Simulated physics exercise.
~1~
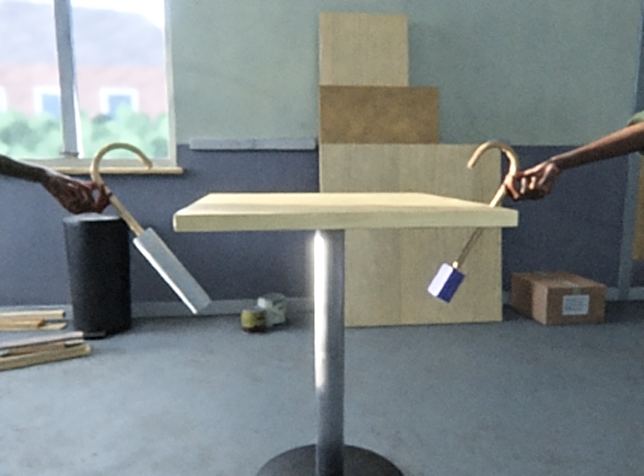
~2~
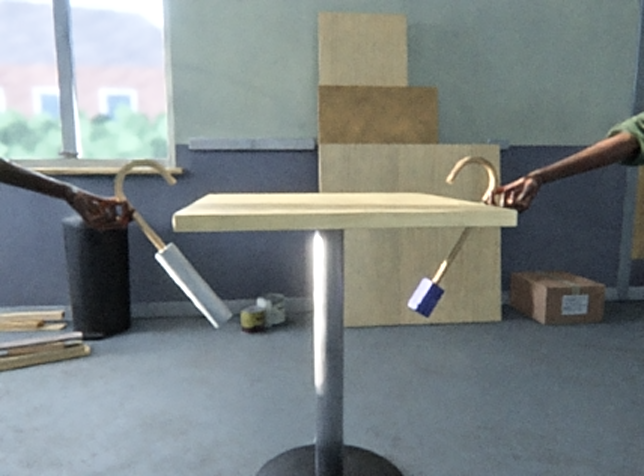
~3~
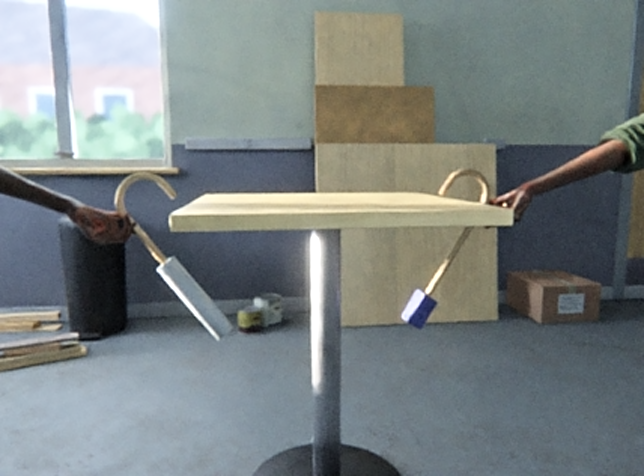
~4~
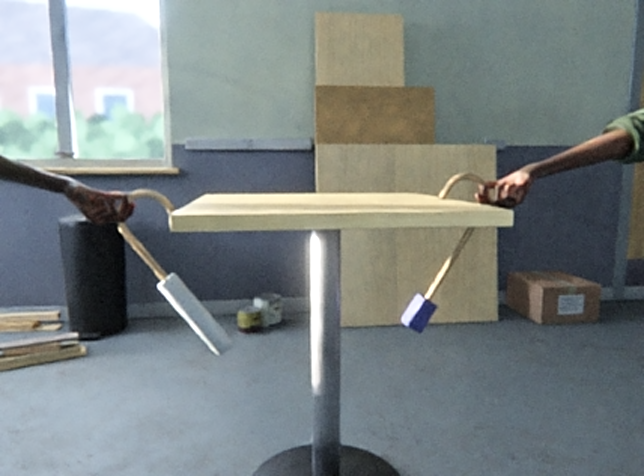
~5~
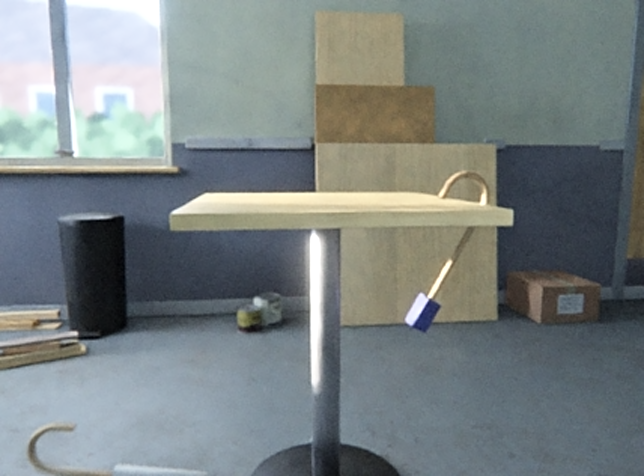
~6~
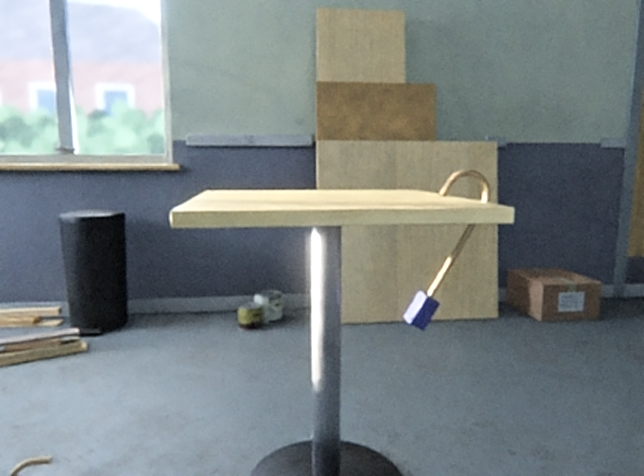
A white umbrella slips off the table to the floor while a blue brush stays hooked.
